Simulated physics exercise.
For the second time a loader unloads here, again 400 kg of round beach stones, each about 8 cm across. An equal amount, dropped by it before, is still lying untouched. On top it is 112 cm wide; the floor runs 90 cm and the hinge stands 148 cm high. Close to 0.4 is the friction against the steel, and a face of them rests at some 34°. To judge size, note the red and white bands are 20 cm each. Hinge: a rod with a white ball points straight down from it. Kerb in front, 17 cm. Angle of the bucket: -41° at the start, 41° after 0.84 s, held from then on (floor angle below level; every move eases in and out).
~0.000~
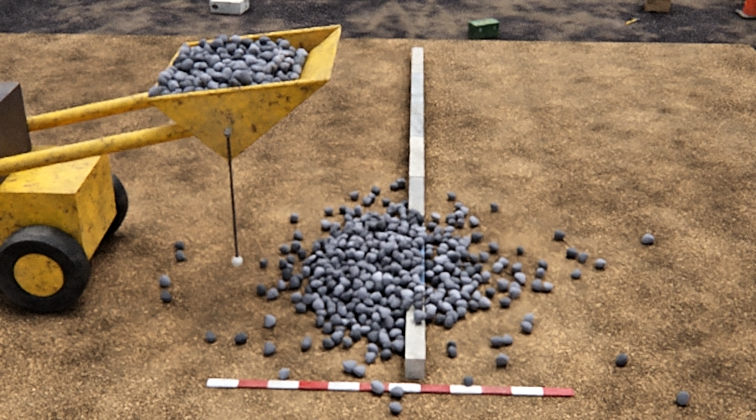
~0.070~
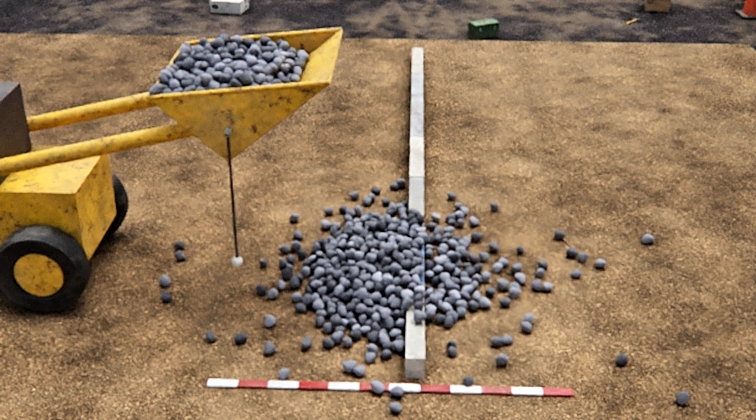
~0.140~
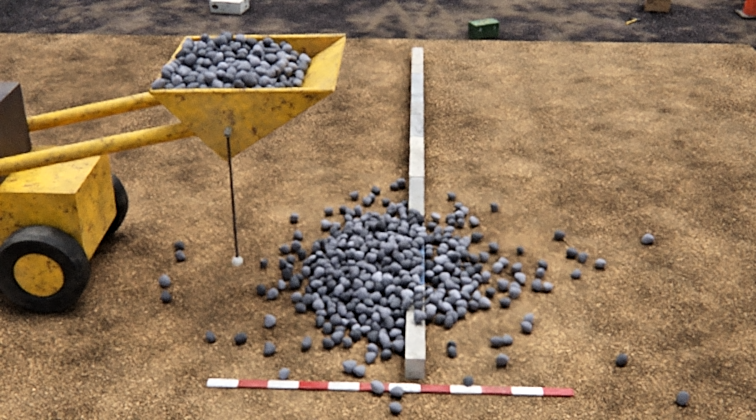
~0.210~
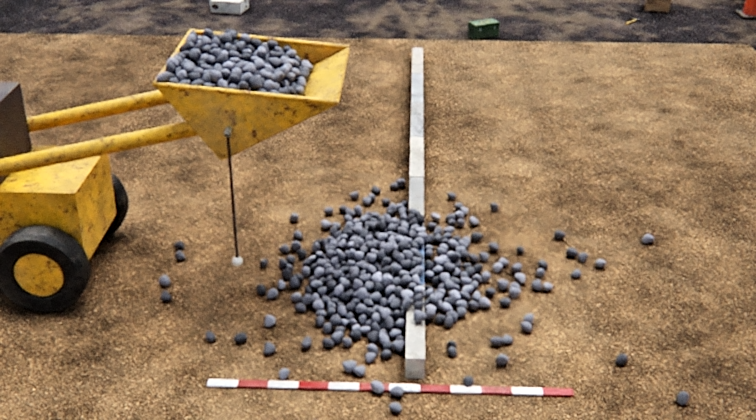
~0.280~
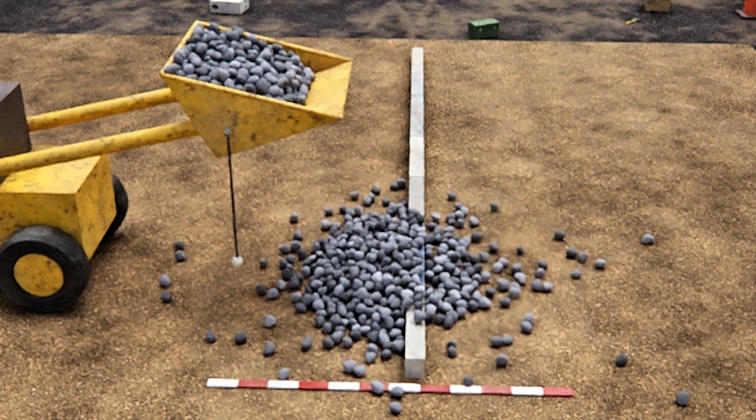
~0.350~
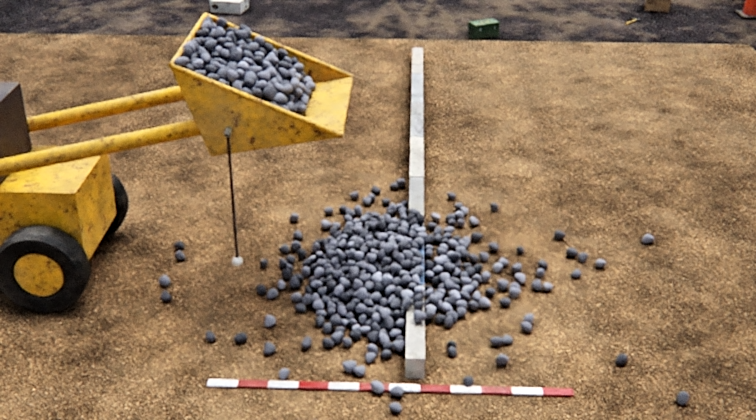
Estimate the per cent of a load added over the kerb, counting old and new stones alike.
Roughly 22 per cent of a load is added.
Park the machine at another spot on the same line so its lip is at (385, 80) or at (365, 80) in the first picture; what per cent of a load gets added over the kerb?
Roughly 75 and 55 per cent, in that order.
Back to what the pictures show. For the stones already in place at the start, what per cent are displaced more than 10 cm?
About 20 per cent.
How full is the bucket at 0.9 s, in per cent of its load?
Close to 65 in a hundred is still held.
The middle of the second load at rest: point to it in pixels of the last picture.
The centre sits about (370, 261).
After 0.6 s the floor is at 28°; in per cent of one load, 100 in the bucket, 80 on this side of the kerb, 21 over the kerb; the foremost stones are at (603, 280).
After 0.9 s the floor is at 41°; in per cent of one load, 65 in the bucket, 115 on this side of the kerb, 21 over the kerb; the foremost stones are at (603, 280).
After 1.3 s the floor is at 41°; in per cent of one load, 10 in the bucket, 166 on this side of the kerb, 24 over the kerb; the foremost stones are at (603, 280).
After 3.9 s the floor is at 41°; in per cent of one load, 0 in the bucket, 158 on this side of the kerb, 43 over the kerb; the foremost stones are at (649, 279). Net gain over the kerb, 22.
